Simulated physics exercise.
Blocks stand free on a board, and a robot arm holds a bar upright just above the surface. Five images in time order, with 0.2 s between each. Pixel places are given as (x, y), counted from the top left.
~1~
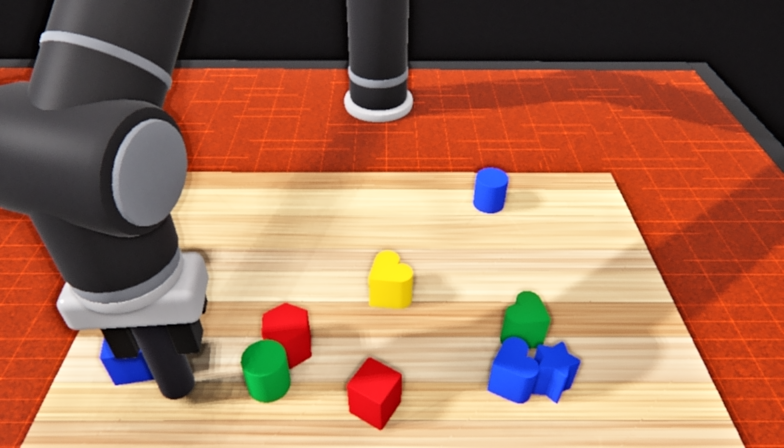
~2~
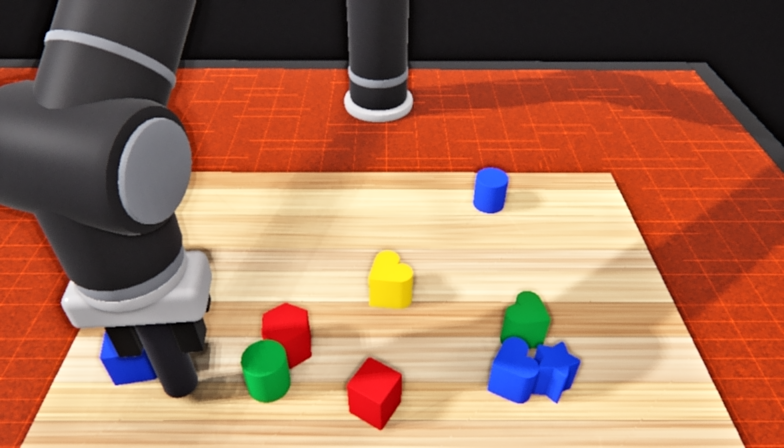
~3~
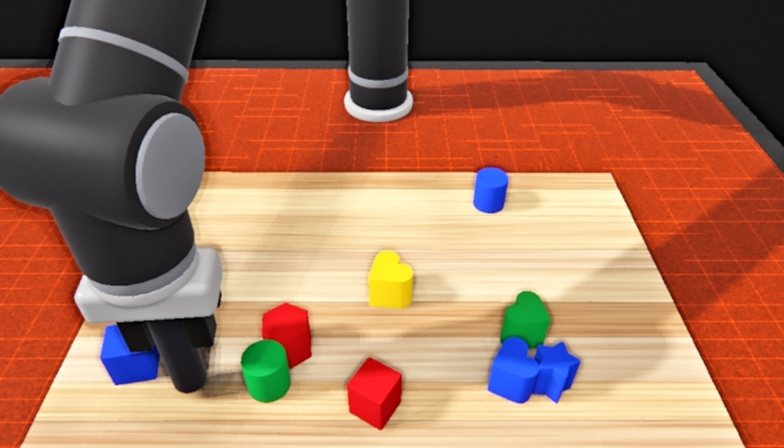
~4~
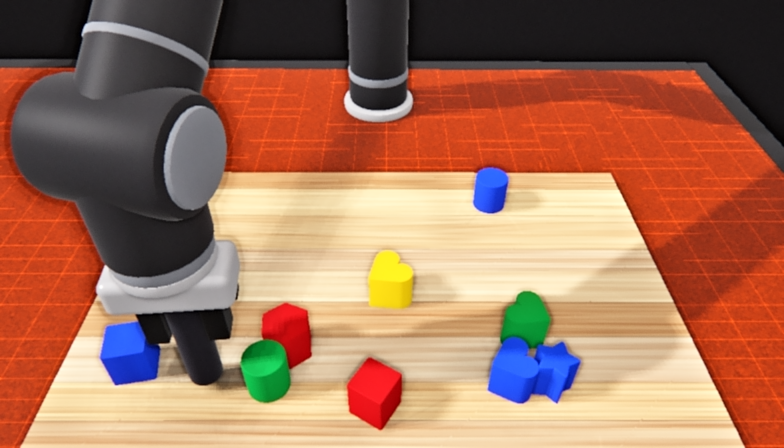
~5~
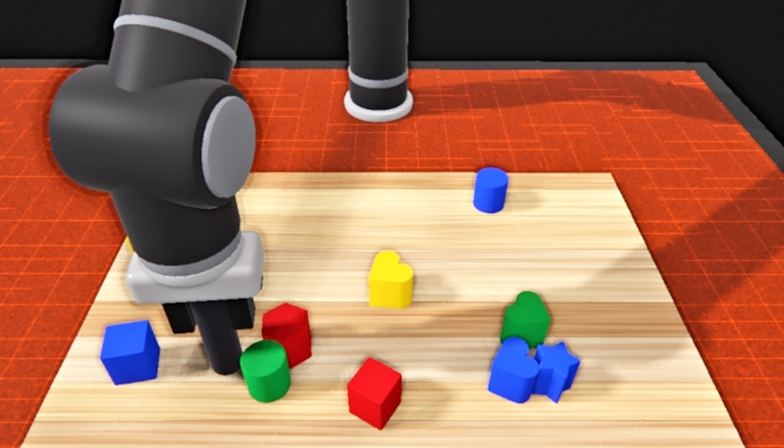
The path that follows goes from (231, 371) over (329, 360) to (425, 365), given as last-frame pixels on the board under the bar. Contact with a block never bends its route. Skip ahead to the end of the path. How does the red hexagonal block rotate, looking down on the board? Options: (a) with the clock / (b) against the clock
I'll go with b - against the clock.
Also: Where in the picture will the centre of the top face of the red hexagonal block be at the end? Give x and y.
So, by the moment the path ends, you'll find the top centre of the red hexagonal block at (327, 302).
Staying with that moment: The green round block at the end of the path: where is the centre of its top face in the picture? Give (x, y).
Expect it around (298, 366).
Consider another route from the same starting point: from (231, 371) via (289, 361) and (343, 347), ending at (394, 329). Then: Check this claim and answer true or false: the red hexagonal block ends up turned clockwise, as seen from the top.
False
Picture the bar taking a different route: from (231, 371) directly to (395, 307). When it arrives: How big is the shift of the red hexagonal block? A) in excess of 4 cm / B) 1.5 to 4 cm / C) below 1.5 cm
The answer is A.
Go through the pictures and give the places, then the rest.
Bar tip at (179, 387); block tops, green round block at (263, 357); red hexagonal block at (285, 321); red square block at (375, 379), in the first frame.
Bar at (182, 385); blocks unchanged, in the second frame.
Bar at (191, 381); blocks unchanged, in the third frame.
Bar at (207, 374); blocks unchanged, in the fourth frame.
Bar at (229, 364); green round block at (263, 357); red hexagonal block at (285, 321); red square block at (375, 379), in the fifth frame.
On the path given first. One third of the way, bar at (295, 354); green round block at (297, 366); red hexagonal block at (315, 307), turned 45° anticlockwise.
Two thirds of the way, bar at (361, 354); green round block at (298, 366); red hexagonal block at (327, 302), turned 80° anticlockwise.
At the end, bar at (425, 357); green round block at (298, 366); red hexagonal block at (327, 302), turned 80° anticlockwise; red square block in place.
